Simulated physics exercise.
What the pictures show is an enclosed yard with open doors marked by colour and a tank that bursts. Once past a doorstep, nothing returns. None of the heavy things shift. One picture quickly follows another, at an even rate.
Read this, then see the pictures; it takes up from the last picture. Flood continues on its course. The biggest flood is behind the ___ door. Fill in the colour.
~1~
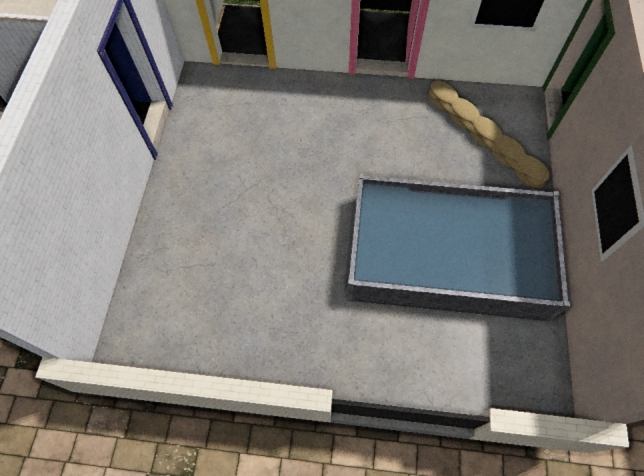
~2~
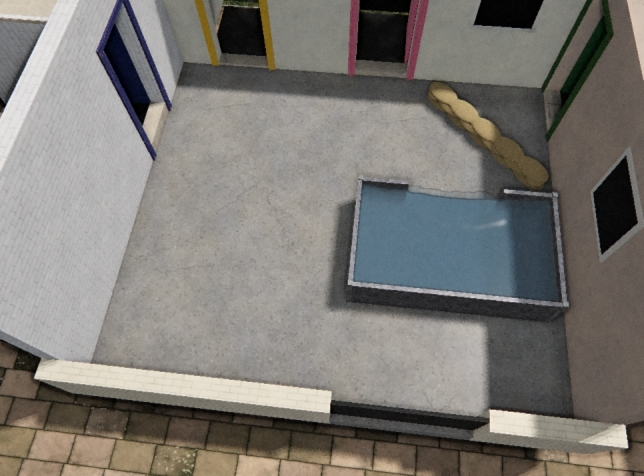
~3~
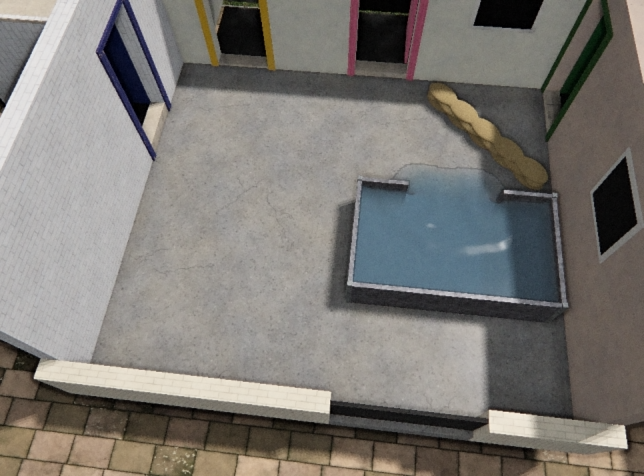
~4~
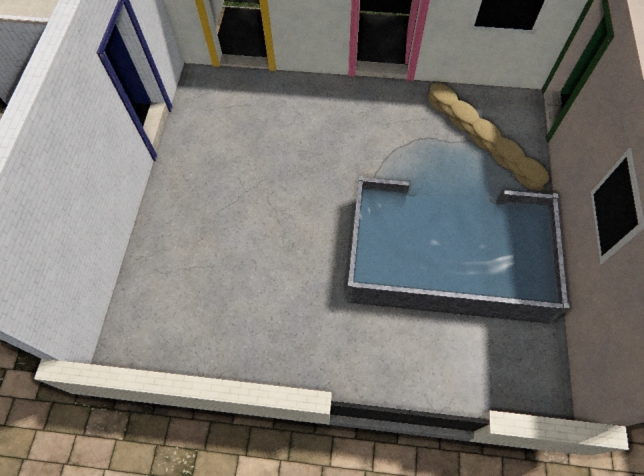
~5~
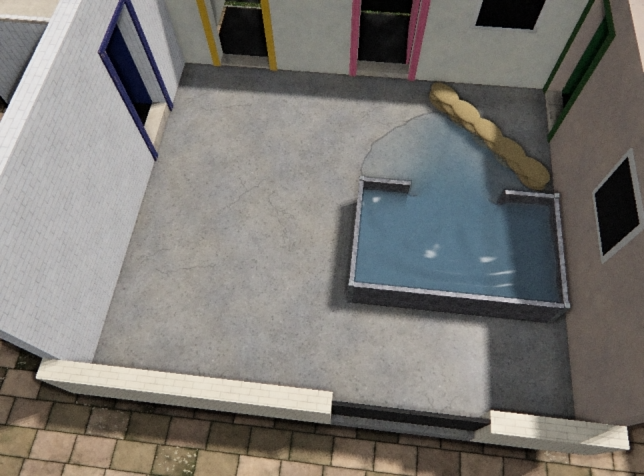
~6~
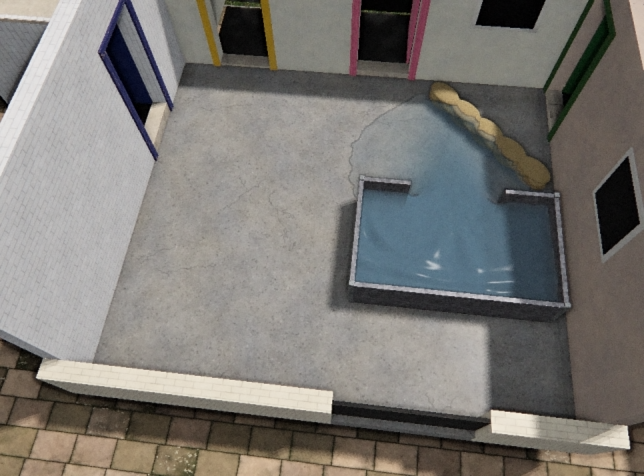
The biggest flood is behind the pink door.
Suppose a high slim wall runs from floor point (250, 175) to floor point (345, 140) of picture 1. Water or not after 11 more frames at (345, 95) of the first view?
At that place: Under water.
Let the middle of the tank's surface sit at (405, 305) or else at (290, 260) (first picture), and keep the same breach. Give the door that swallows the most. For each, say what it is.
Case one: The pink door; case two: The yellow one.
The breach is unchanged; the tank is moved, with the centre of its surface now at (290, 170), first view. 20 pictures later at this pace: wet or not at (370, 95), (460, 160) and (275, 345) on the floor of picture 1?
Log, spots in order: Taken by the flood / taken by the flood / unwetted.
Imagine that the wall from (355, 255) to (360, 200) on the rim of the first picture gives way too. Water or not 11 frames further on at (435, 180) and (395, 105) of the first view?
Point one left dry, point two left dry.
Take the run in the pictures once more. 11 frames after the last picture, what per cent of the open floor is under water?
Estimate: Near 25 %.
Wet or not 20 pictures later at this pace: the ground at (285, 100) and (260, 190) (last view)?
In the order asked, the first is swamped and the second is spared.
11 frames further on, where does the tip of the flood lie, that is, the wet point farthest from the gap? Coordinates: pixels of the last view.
Point: (204, 69) in the last picture's pixels.
A moment on, water covers 20 % of the floor; pink door a trickle in, yellow door not reached, blue door not reached, green door not reached.
Next, water covers 25 % of the floor; pink door a lot in, yellow door wet at the sill, nothing in, blue door not reached, green door not reached.
Then, water covers 45 % of the floor; pink door a lot in, yellow door a trickle in, blue door wet at the sill, nothing in, green door wet at the sill, nothing in.
Later, water covers 70 % of the floor; pink door a lot in, yellow door some in, blue door wet at the sill, nothing in, green door wet at the sill, nothing in.
In the end, water covers 90 % of the floor; pink door a lot in, yellow door a lot in, blue door wet at the sill, nothing in, green door wet at the sill, nothing in; the pink door has let in the most.
